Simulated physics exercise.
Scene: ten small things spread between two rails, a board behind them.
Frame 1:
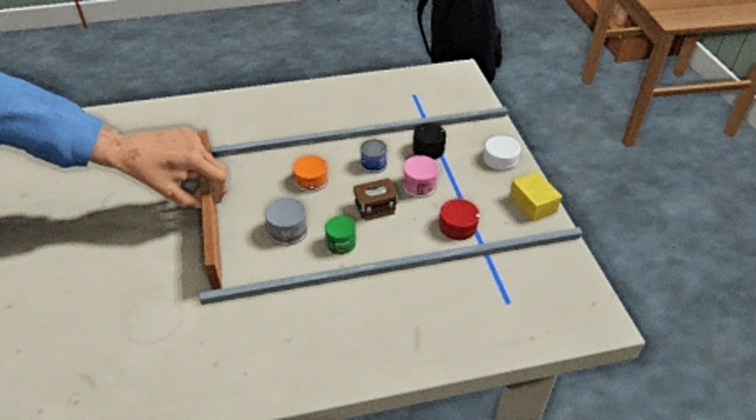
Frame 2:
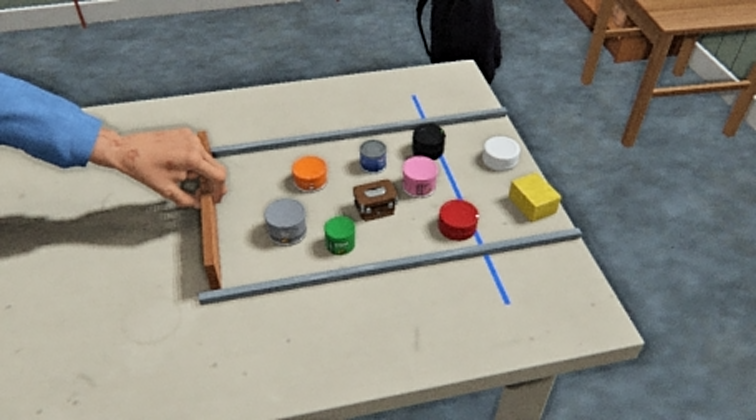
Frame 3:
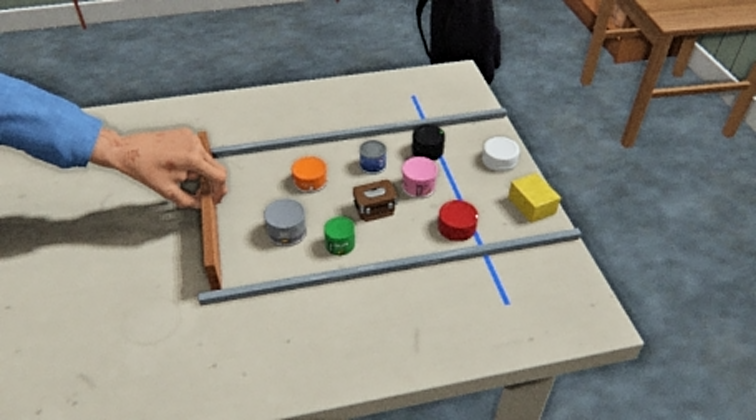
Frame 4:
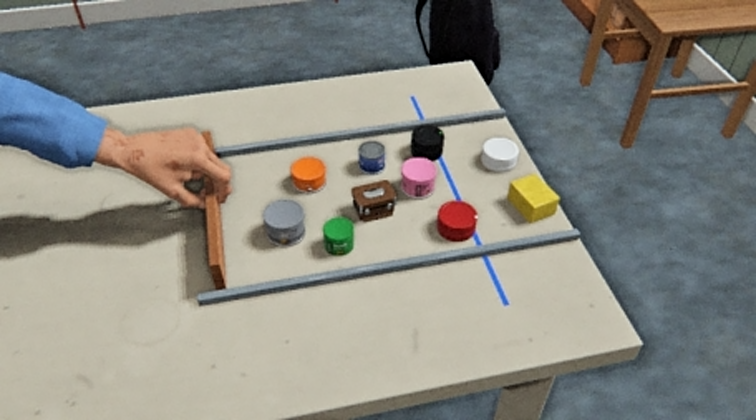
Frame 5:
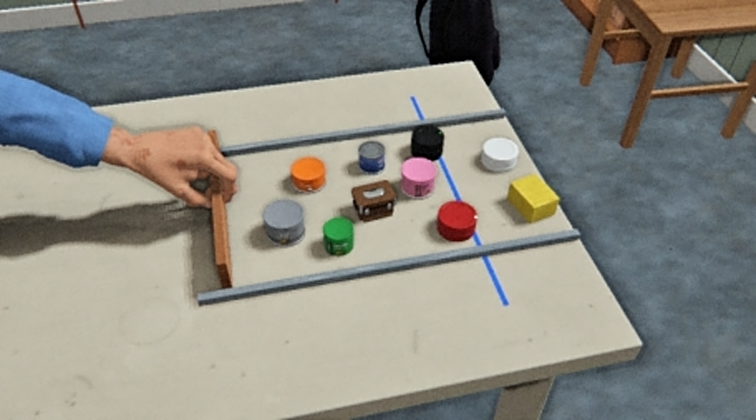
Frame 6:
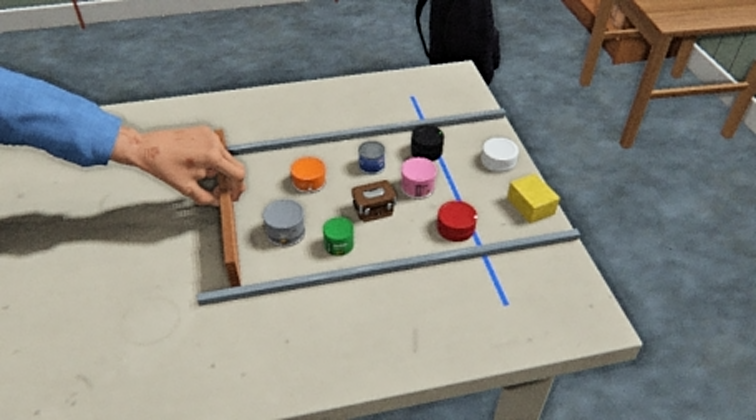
A hand slides a wooden board slightly right between two rails toward ten still, scattered small objects.
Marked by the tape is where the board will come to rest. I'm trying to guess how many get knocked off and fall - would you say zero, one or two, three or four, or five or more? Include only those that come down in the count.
Going by the pictures, zero pieces get pushed right off.
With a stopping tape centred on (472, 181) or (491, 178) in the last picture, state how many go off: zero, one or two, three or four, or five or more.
Count of falls, case 1: One to two; case 2: One or two.
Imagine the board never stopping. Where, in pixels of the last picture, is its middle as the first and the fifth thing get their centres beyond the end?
At (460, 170) for the first, at (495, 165) for the fifth.
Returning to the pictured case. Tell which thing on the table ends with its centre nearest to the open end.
I'd go with the white lid.
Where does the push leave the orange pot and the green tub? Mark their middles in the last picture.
You'll find the orange pot at roughly (457, 151) and the green tub at roughly (487, 219).
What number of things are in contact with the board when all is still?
4 of them.
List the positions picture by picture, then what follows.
The first frame shows yellow block (535, 197); white lid (502, 153); black lid (429, 142); board (209, 205); tape (454, 182).
The second frame shows white lid (501, 154); red lid (458, 220).
The third frame shows black lid (428, 143); brown case (375, 201).
The fourth frame shows yellow block (533, 198); board (214, 205).
The fifth frame shows white lid (500, 155); grey tin (285, 223).
The sixth frame shows yellow block (533, 198); white lid (500, 155); black lid (427, 143); board (227, 203); tape (452, 184).
A little later, none off yet; yellow block at rest near (533, 198); white lid at rest near (500, 155); black lid at rest near (427, 143).
Next, none off yet; yellow block at rest near (533, 198); white lid at rest near (500, 155); black lid shifted about its own width near (462, 128).
When it is over, the number that fall off is zero.
